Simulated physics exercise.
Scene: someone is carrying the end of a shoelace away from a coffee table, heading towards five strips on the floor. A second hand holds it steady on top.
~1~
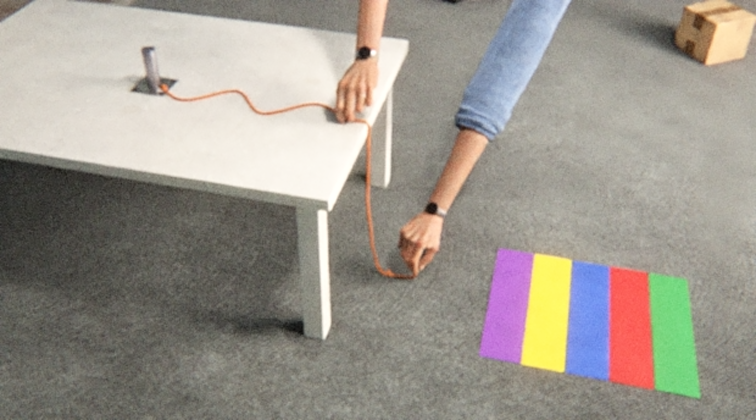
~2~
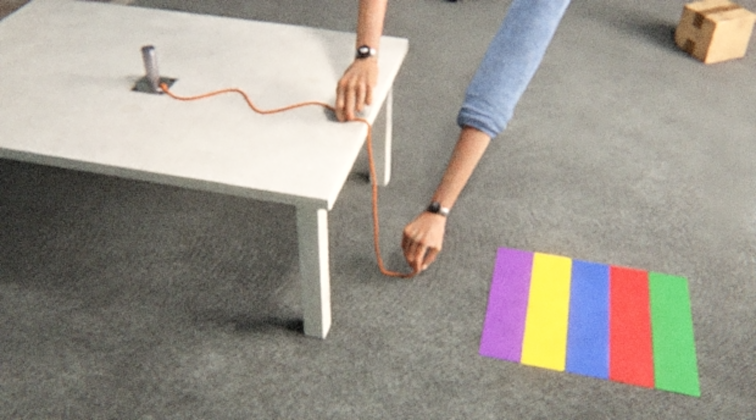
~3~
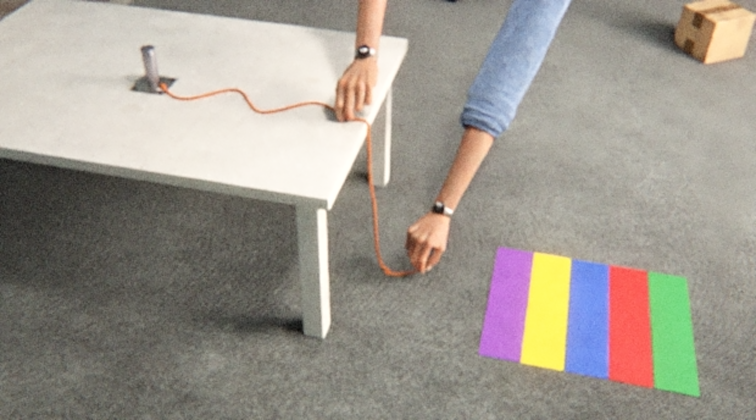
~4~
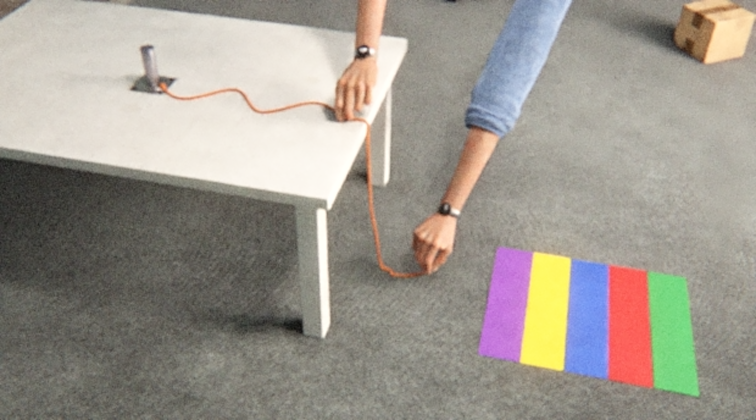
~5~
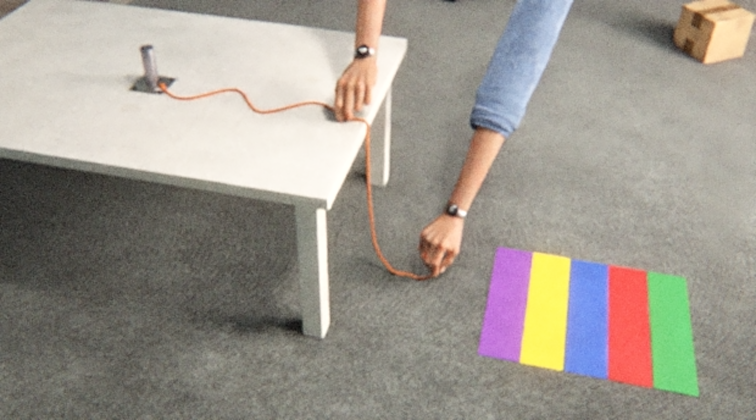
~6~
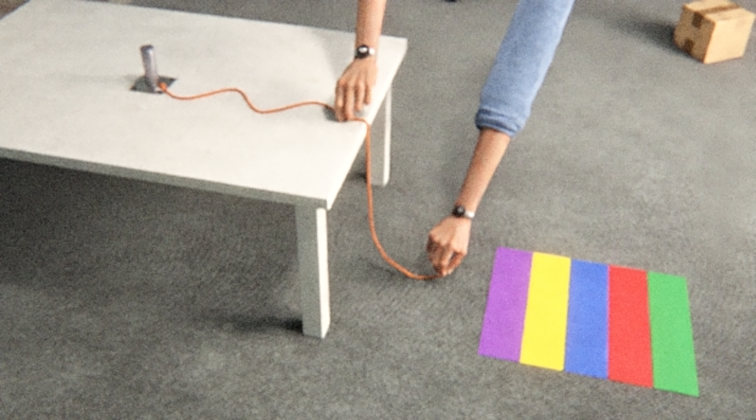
Beside a white table on a grey floor, one hand pressed an orange cord at the table's edge while the other held its end low and moved it slightly right, towards five coloured strips.
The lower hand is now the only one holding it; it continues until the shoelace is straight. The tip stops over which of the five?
Over the blue strip.
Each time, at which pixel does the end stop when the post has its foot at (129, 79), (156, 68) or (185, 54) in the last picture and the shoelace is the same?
The three places are (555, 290), (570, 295) and (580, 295), in that order.
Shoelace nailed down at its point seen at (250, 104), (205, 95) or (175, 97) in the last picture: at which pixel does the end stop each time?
Try one gives (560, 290), try two (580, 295), and try three (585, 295).
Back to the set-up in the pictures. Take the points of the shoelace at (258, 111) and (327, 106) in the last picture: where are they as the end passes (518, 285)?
Roughly (294, 108) for the first and (365, 121) for the second.
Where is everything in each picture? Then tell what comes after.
End (417, 269); purple (503, 338); yellow (545, 346); blue (588, 354); red (631, 362); green (676, 370), in the first picture.
End (420, 268); shoelace through (185, 99) (248, 100) (309, 104) (369, 135) (374, 200) (379, 260), in the second picture.
End (424, 269), in the third picture.
End (431, 270); shoelace through (184, 99) (247, 100) (308, 103) (367, 135) (370, 199) (380, 261), in the fourth picture.
End (438, 271), in the fifth picture.
End (445, 272); shoelace through (184, 99) (247, 100) (308, 103) (367, 135) (370, 199) (389, 261), in the sixth picture.
Soon after, end near (518, 285); over purple.
After that, end near (564, 293); over yellow.
At the stop, end near (592, 298); over blue. Over blue.
